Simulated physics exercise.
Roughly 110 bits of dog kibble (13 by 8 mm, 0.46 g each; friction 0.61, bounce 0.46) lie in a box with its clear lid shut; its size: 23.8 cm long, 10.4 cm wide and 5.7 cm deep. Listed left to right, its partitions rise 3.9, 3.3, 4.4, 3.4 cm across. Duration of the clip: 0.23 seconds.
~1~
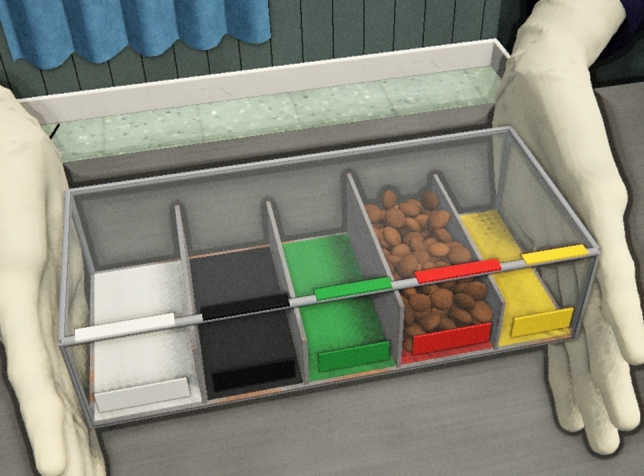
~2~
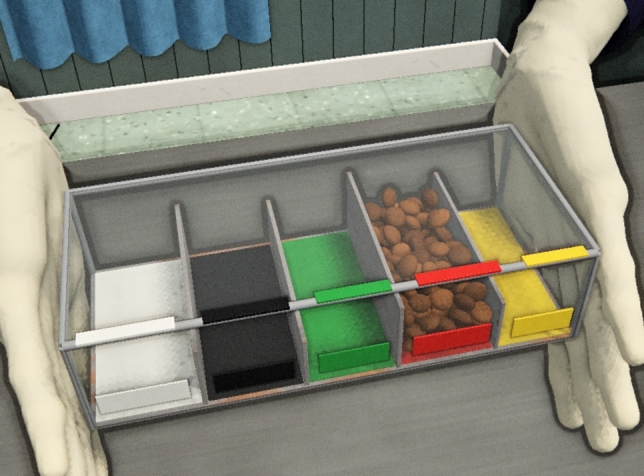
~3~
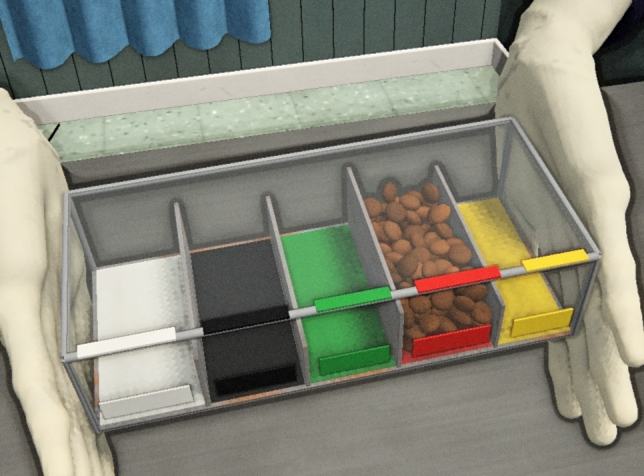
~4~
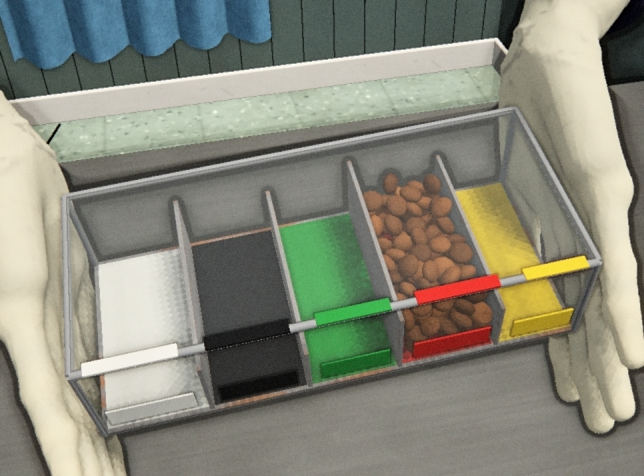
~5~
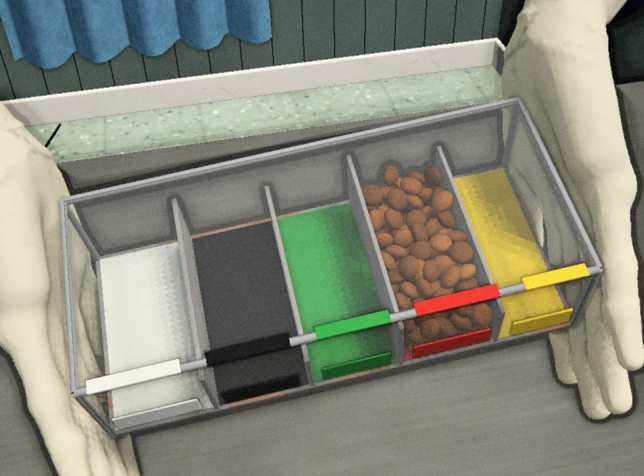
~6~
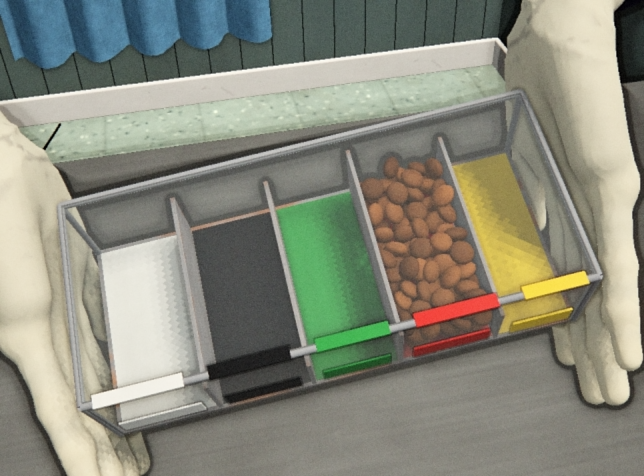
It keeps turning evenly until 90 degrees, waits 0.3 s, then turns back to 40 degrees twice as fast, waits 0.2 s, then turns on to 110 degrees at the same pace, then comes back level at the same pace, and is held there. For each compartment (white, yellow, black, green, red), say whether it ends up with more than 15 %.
White compartment: Not more, yellow compartment: Not more, black compartment: Not more, green compartment: Not more, red compartment: More.
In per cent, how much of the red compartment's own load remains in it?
Some 100 per cent.
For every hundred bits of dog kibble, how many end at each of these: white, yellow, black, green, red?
White 0, yellow 5, black 0, green 0, red 95 per cent.
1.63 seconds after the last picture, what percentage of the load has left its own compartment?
Close to 5 in a hundred.
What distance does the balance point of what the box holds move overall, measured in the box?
I'd put it at close to 2.0 centimetres.
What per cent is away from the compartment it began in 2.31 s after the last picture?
I'd say roughly 5 percent at that instant.
Then, 0.89 s after the last picture, tilt 84 degrees; red 100 %; middle of all pieces near (431, 280).
Then, 1.63 s after the last picture, tilt 77 degrees; yellow 5 %, red 95 %; middle of all pieces near (432, 280).
Then, 2.31 s after the last picture, tilt 63 degrees; yellow 5 %, red 95 %; middle of all pieces near (432, 284).
Then, 2.96 s after the last picture, tilt 0 degrees; yellow 5 %, red 95 %; middle of all pieces near (433, 287).
In the end, white 0 %, yellow 5 %, black 0 %, green 0 %, red 95 %.
